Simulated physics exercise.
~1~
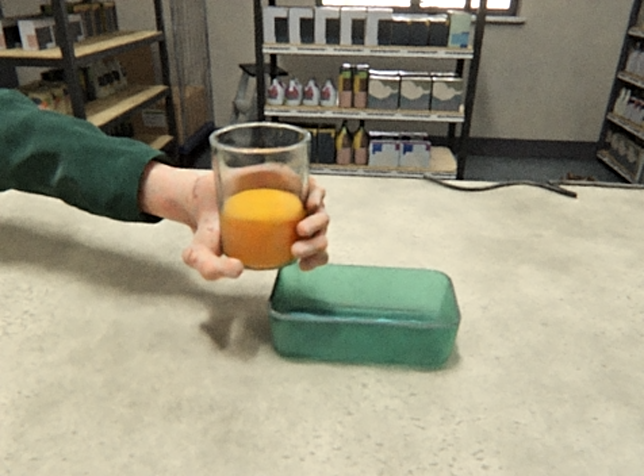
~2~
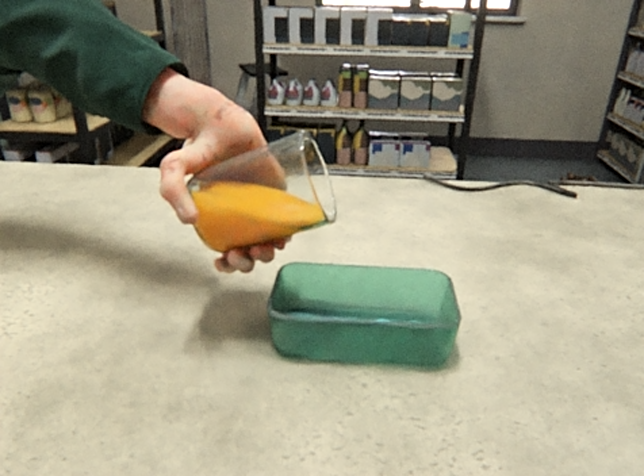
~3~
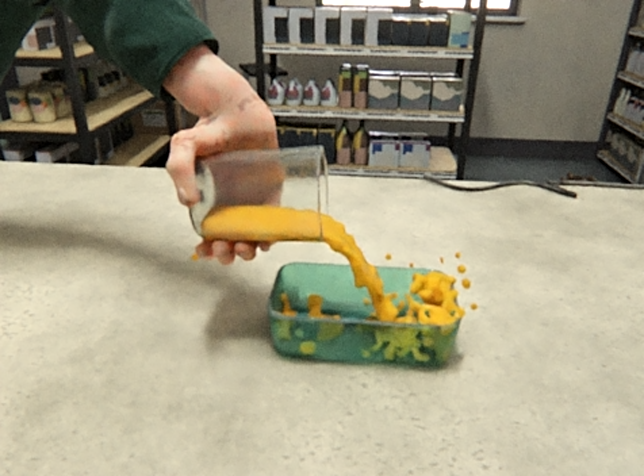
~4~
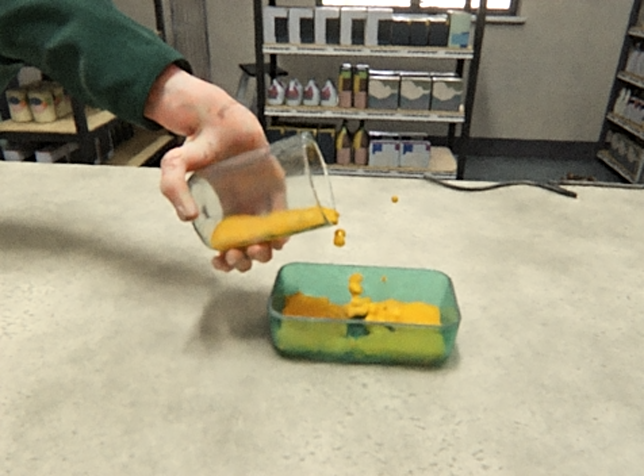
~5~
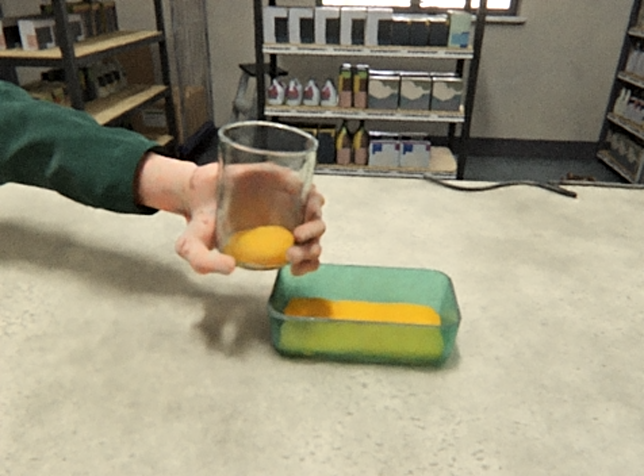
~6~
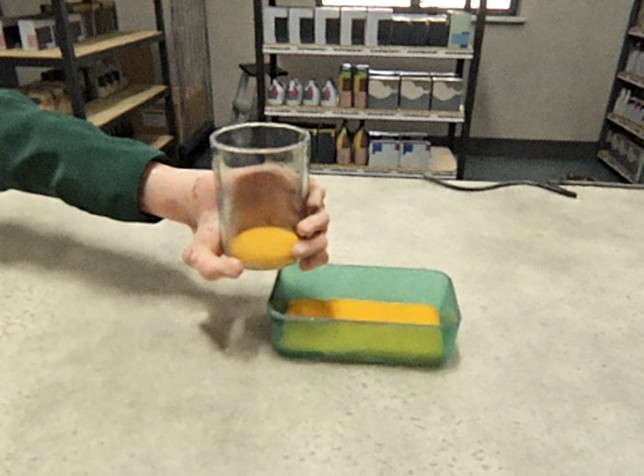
On a pale counter in a room lined with stocked shelves, a hand in a dark green sleeve tilts a glass of orange juice rightward, pouring with splashes into an empty green food box, then rights the glass, leaving the box partly filled and a little juice in the glass.
